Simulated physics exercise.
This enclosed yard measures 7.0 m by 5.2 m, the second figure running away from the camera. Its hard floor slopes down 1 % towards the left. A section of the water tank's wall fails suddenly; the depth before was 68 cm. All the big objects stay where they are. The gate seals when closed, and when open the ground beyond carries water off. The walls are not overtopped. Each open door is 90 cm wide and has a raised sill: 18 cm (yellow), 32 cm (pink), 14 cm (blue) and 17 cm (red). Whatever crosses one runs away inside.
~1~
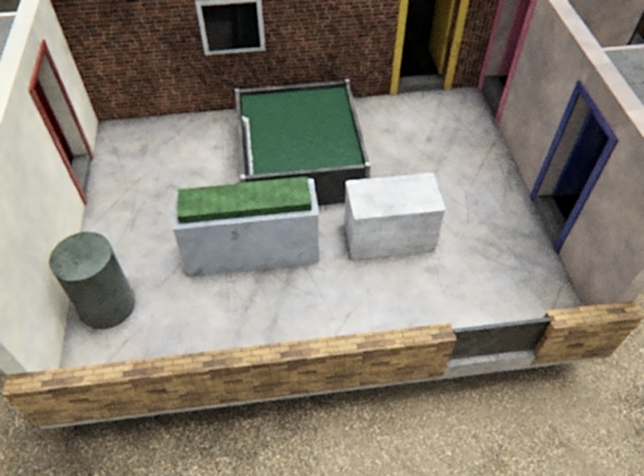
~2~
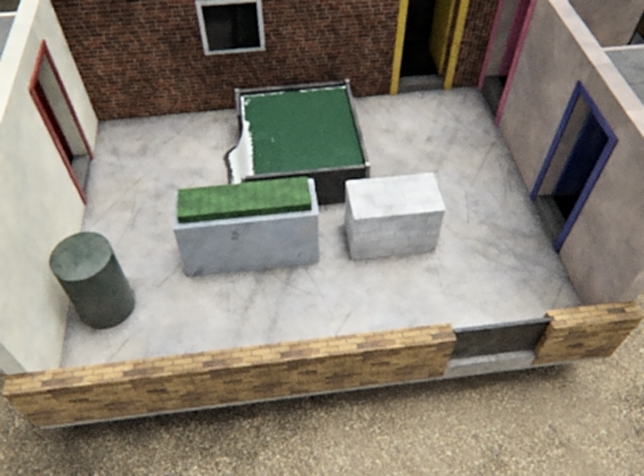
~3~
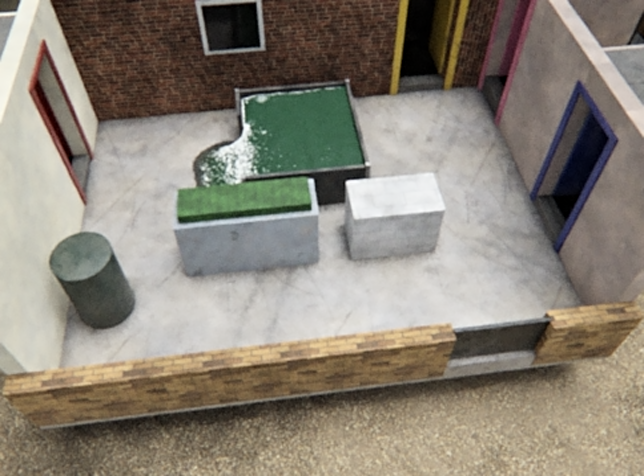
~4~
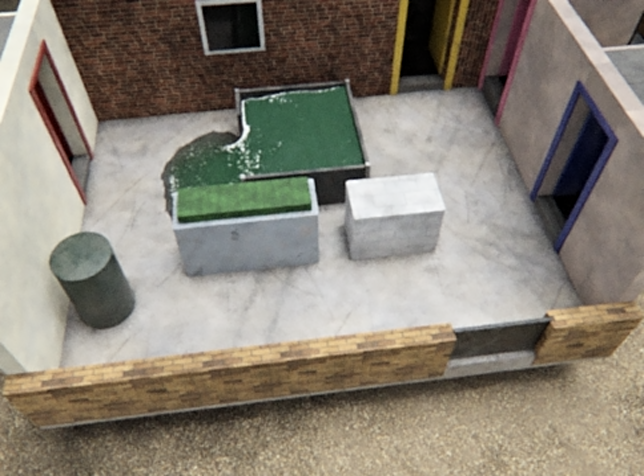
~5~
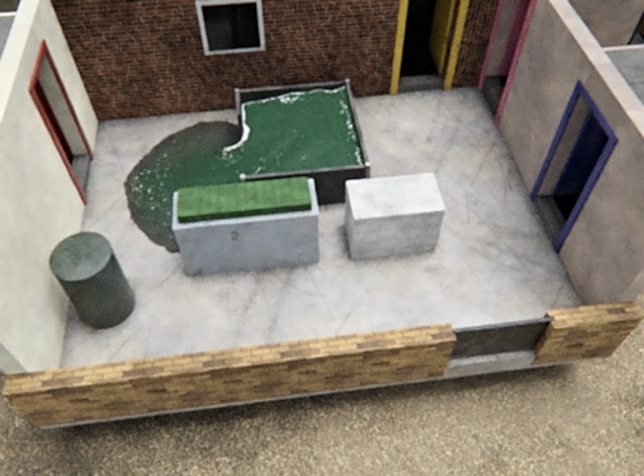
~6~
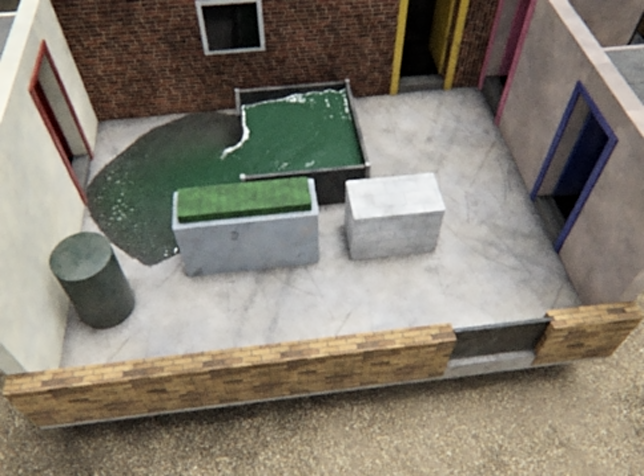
At the start, a square tank of green water sits still against the brick wall of an enclosed yard. Its left side gives way and white, foaming water pours out, then a dark green sheet spreads leftward across the pale floor, passing behind the grass-topped block and reaching the left wall.
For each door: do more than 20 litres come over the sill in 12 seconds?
Door by door: At the yellow door it stays under the limit; at the pink door it stays under the limit; at the blue door it keeps below the limit; at the red door it goes over the limit.
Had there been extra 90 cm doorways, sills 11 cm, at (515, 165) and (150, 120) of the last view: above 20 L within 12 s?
In turn: Under, past it.
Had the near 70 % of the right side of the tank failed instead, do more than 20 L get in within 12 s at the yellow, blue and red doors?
Against that limit: Yellow below, blue over, red under.
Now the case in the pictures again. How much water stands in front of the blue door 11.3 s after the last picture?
Roughly 5.5 cm deep.
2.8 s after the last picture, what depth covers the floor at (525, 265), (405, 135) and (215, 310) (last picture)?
About 0, 0 and 4 cm.
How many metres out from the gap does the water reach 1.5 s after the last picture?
Some 4.4 m out.
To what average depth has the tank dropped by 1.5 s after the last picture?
Roughly 28 cm on average.
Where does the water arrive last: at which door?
It is the blue one.
Then, 0.7 s after the last picture water covers 25 % of the floor and is deepest (37 cm) near (88, 188); yellow door not reached, pink door not reached, blue door not reached, red door 35 cm at the sill, 46 L in.
Then, 1.5 s after the last picture water covers 30 % of the floor and is deepest (42 cm) near (85, 288); yellow door not reached, pink door not reached, blue door not reached, red door 33 cm at the sill, 121 L in.
Then, 2.8 s after the last picture water covers 45 % of the floor and is deepest (28 cm) near (98, 129); yellow door not reached, pink door not reached, blue door not reached, red door 22 cm at the sill, 184 L in.
Then, 6.3 s after the last picture water covers 85 % of the floor and is deepest (16 cm) near (219, 111); yellow door 4 cm at the sill, 0 L in, pink door 10 cm at the sill, 0 L in, blue door 4 cm at the sill, 0 L in, red door 13 cm at the sill, 199 L in.
Then, 11.3 s after the last picture water covers 100 % of the floor and is deepest (10 cm) near (92, 239); yellow door 3 cm at the sill, 0 L in, pink door 4 cm at the sill, 0 L in, blue door 5 cm at the sill, 0 L in, red door 8 cm at the sill, 199 L in.
